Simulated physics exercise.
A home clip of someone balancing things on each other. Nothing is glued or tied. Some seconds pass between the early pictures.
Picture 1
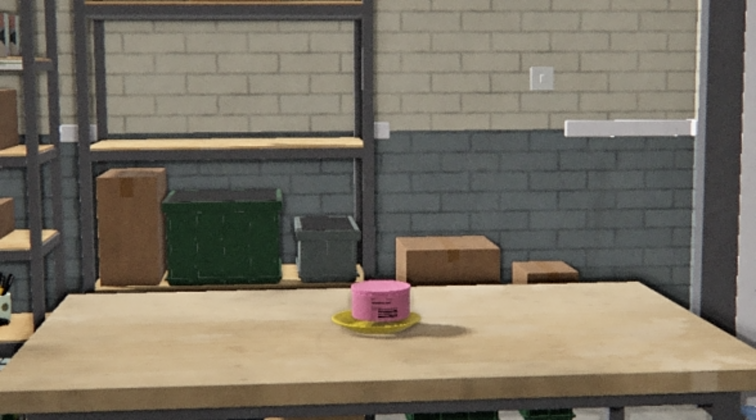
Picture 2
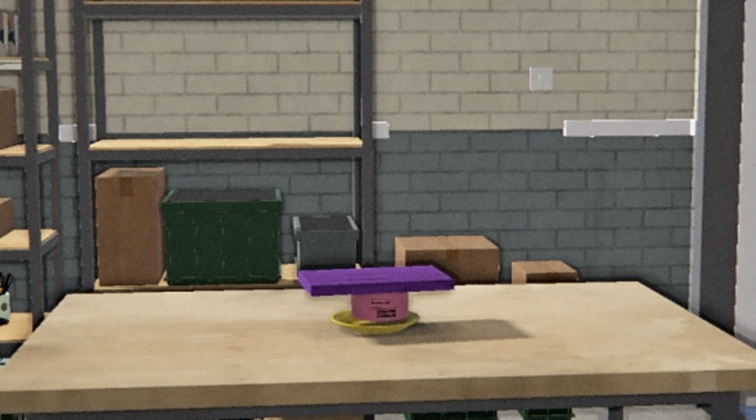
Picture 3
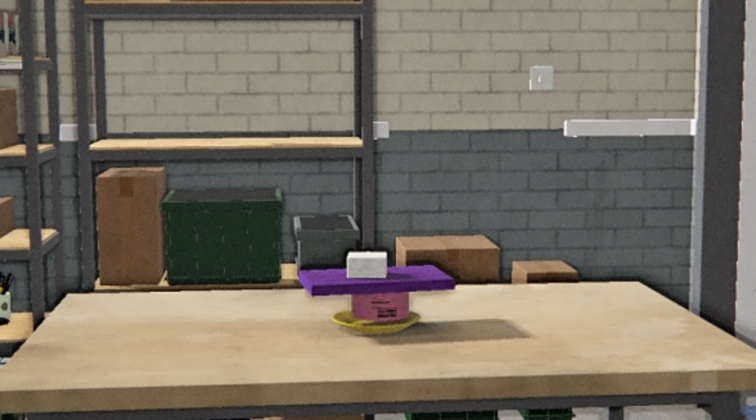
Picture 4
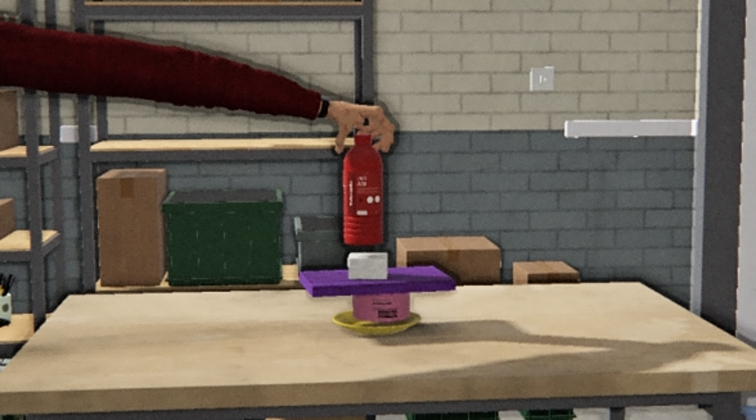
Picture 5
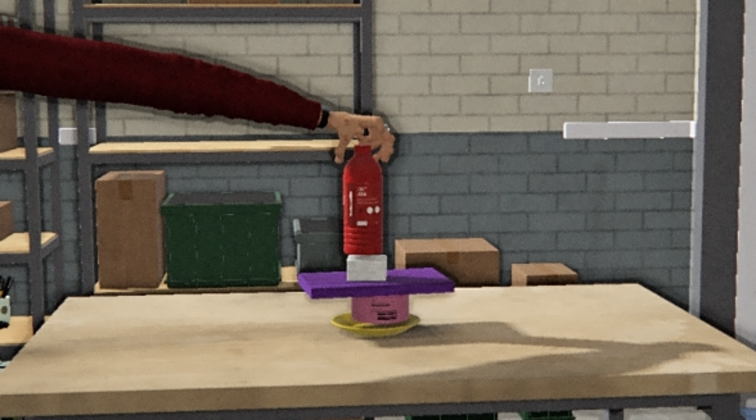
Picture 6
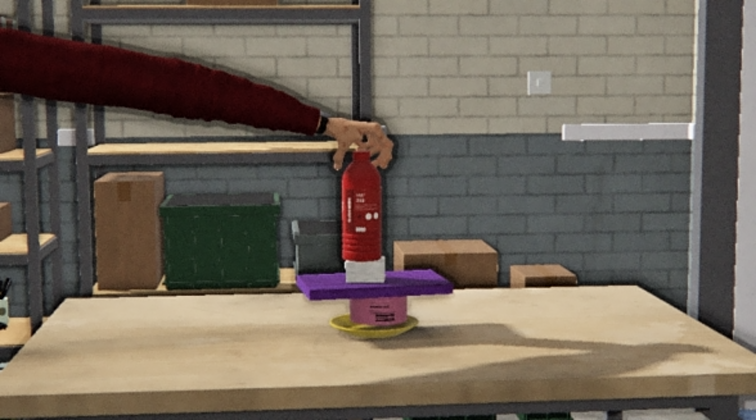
An arm in a dark red sleeve enters from the left of a storeroom with shelves, boxes and a brick wall, seen from the front across a wooden table. On the table, a pink tub sits on a yellow plate, then a purple board appears across it and a small white block on top. The hand lowers a red bottle a short way onto the block and keeps hold, while the view shifts very slightly.
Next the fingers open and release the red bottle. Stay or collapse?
Outcome: The pile holds.
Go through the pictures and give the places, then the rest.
The last thing is not in view yet, in the first frame.
The last thing is not in view yet; purple board (375, 280), in the second frame.
The last thing is not in view yet; white block (368, 265), in the third frame.
Still above its spot; red bottle (363, 189); purple board (376, 281), in the fourth frame.
Still above its spot; red bottle (363, 199); white block (367, 268), in the fifth frame.
Set down, still held; red bottle (362, 205); purple board (373, 284), in the sixth frame.
Then, 0.70 s after the last picture, nothing has stirred.
Then, 1.90 s after the last picture, red bottle resting near (361, 206).
At rest, all 5 in place. Seen from the same camera at the end, red bottle near (361, 206). The pile keeps its balance.
